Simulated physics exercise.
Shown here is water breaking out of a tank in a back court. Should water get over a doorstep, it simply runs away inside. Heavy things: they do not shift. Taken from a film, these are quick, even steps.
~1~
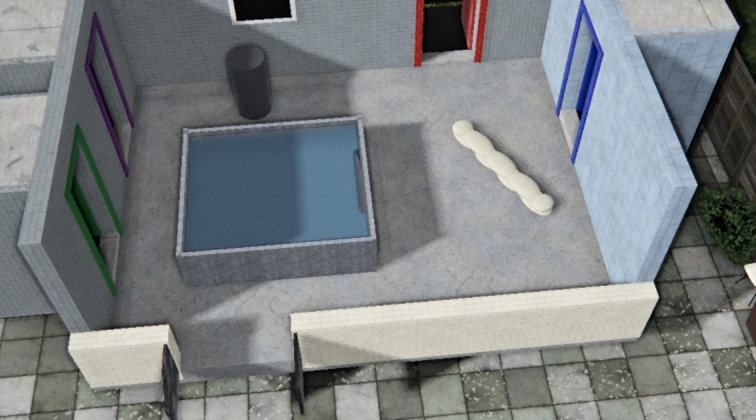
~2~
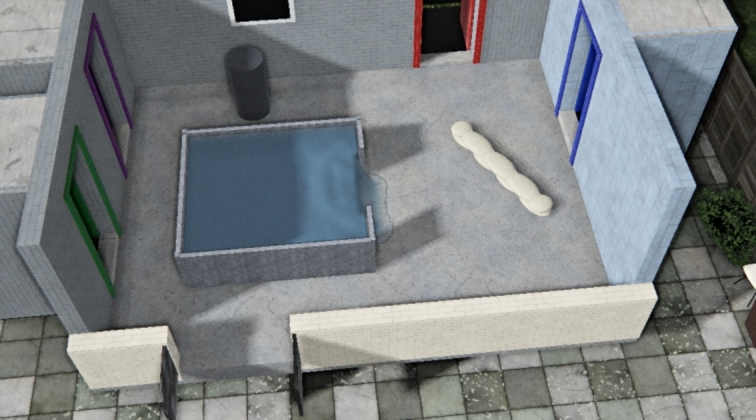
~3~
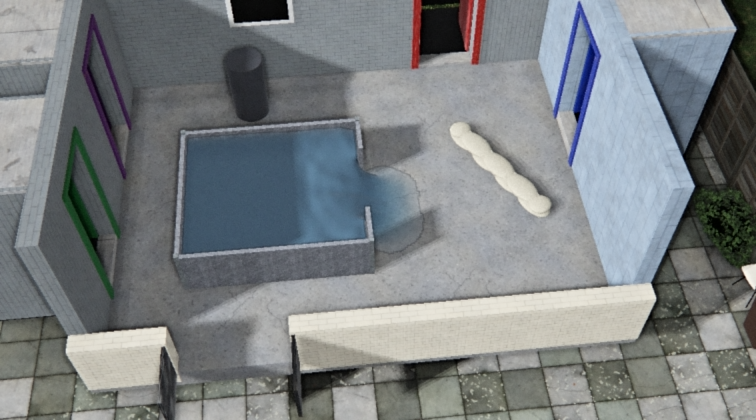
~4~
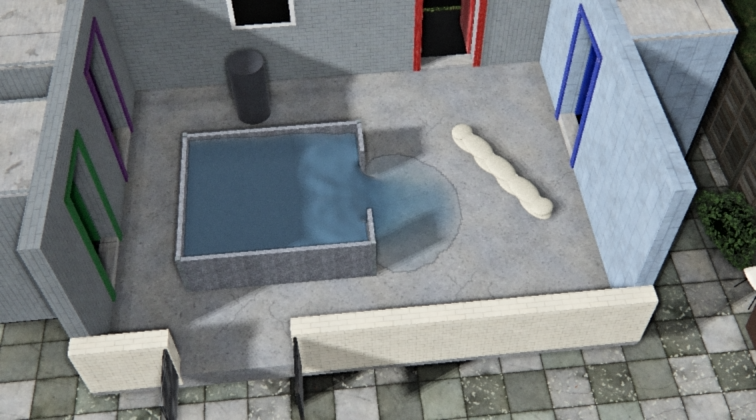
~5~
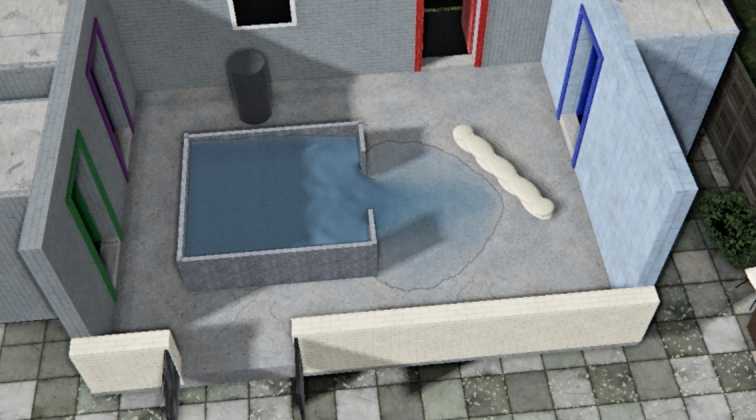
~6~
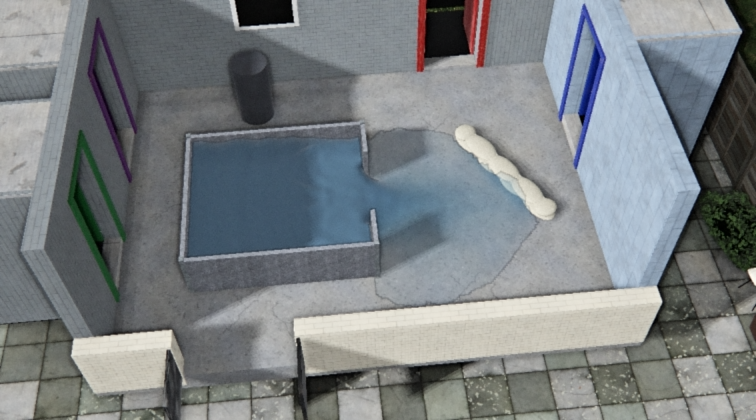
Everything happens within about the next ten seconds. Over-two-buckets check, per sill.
Green door: Within two, purple door: Within two, red door: Over, blue door: Within two.
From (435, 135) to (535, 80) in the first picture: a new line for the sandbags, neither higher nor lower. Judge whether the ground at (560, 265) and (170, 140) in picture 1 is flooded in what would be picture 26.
In turn: Submerged, spared.
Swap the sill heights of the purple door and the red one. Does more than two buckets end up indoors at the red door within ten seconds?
The red door remains within bounds, as I see it.
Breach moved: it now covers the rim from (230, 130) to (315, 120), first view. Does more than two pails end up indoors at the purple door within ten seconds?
Well, the purple door crosses the line this time.
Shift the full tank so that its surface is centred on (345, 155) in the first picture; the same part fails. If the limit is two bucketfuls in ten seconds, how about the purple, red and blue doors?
Going through them, purple remains below the limit, red overshoots and blue overshoots.
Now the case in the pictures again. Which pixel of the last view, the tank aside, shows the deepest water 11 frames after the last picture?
Deepest spot: Around (604, 285).
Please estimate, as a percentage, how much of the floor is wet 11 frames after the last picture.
Close to 45 %.
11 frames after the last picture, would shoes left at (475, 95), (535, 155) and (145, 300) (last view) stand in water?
Result, in that order: Wetted / wetted / not wetted.
A moment on, water covers 35 % of the floor; the green door not reached, the purple door not reached, the red door not reached, the blue door not reached.
Next, water covers 45 % of the floor; the green door not reached, the purple door not reached, the red door wet at the sill, nothing in, the blue door wet at the sill, nothing in.
Then, water covers 55 % of the floor; the green door not reached, the purple door not reached, the red door over two buckets in, the blue door wet at the sill, nothing in.
Later, water covers 75 % of the floor; the green door wet at the sill, nothing in, the purple door not reached, the red door over two buckets in, the blue door wet at the sill, nothing in.
In the end, water covers 95 % of the floor; the green door wet at the sill, nothing in, the purple door wet at the sill, nothing in, the red door over two buckets in, the blue door wet at the sill, nothing in.
